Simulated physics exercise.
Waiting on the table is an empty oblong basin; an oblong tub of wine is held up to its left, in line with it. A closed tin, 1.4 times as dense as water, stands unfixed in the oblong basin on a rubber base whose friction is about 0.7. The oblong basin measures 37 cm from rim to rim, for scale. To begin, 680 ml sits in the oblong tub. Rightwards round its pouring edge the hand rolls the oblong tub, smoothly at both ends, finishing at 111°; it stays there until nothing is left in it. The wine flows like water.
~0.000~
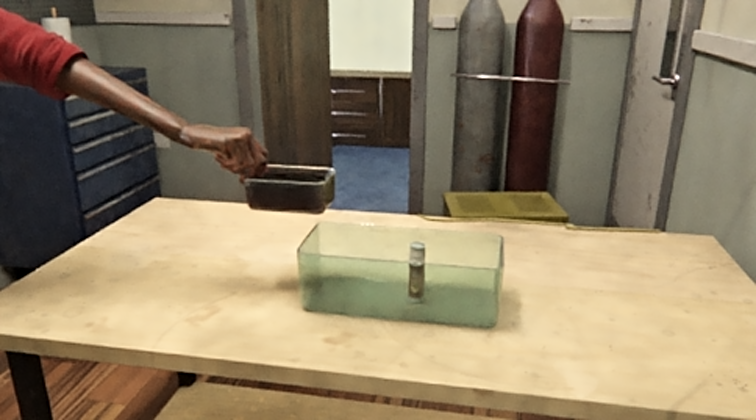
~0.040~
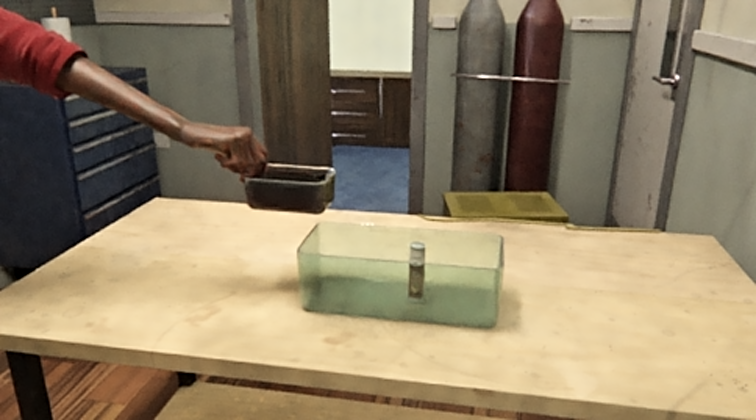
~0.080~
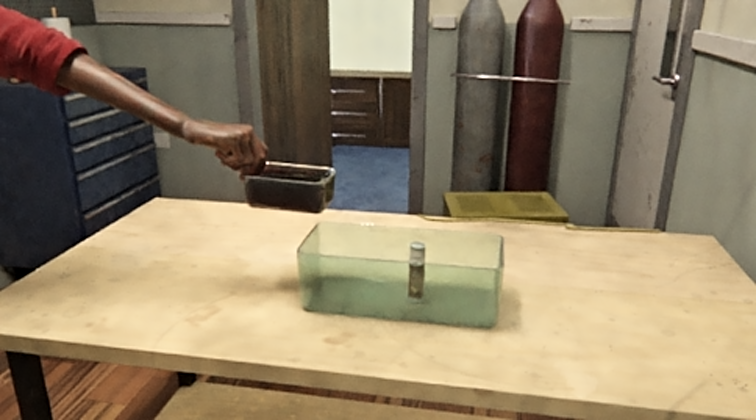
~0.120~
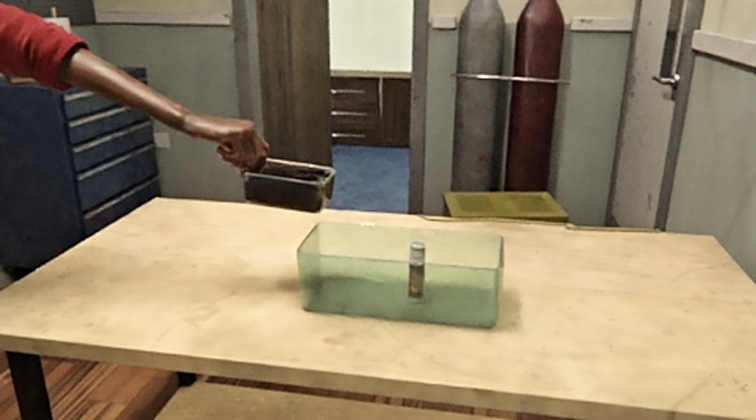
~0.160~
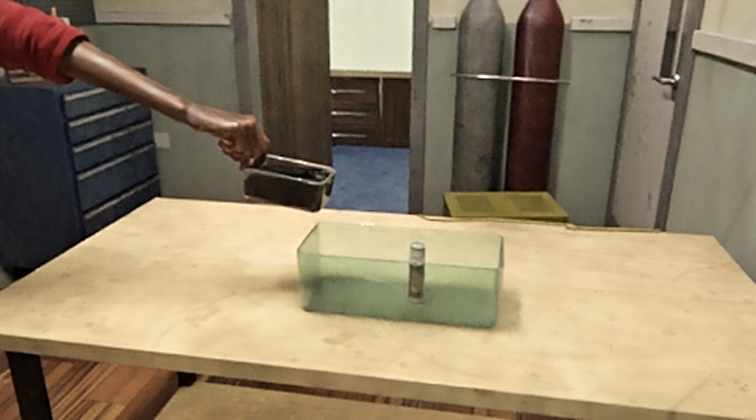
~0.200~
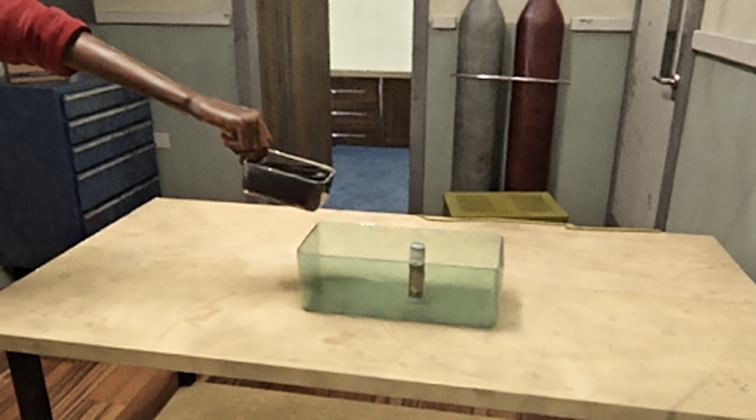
The video shows a hand in a red sleeve holding a small oblong tub of dark liquid above a table, left of a clear greenish basin and a small upright cylindrical container, then slowly tilting the tub rightwards.
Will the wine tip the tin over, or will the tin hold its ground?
It's still up.
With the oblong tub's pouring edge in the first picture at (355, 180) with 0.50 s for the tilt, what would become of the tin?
It does not tip.
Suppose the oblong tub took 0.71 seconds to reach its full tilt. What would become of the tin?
So the tin will hold steady.
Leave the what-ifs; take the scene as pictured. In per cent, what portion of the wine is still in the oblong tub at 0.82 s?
Around 2 in a hundred.
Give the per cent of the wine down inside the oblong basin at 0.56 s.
Around 14 percent.
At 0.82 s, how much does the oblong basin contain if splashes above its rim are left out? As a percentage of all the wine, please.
Some 90 percent of the total.
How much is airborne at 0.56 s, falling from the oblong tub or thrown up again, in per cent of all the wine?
Estimate: Some 50 % of the total.
After 0.56 s the tilt is 76° and 36 per cent is still to pour; the tin stands where it began.
After 0.82 s the tilt is 109° and 2 per cent is still to pour; the tin stands where it began.
After 1.10 s the tilt is 111° and 0 per cent is still to pour; the tin stands where it began.
After 1.40 s the tilt is 111° and 0 per cent is still to pour; the tin stands where it began.
In the end the tin stands where it began.
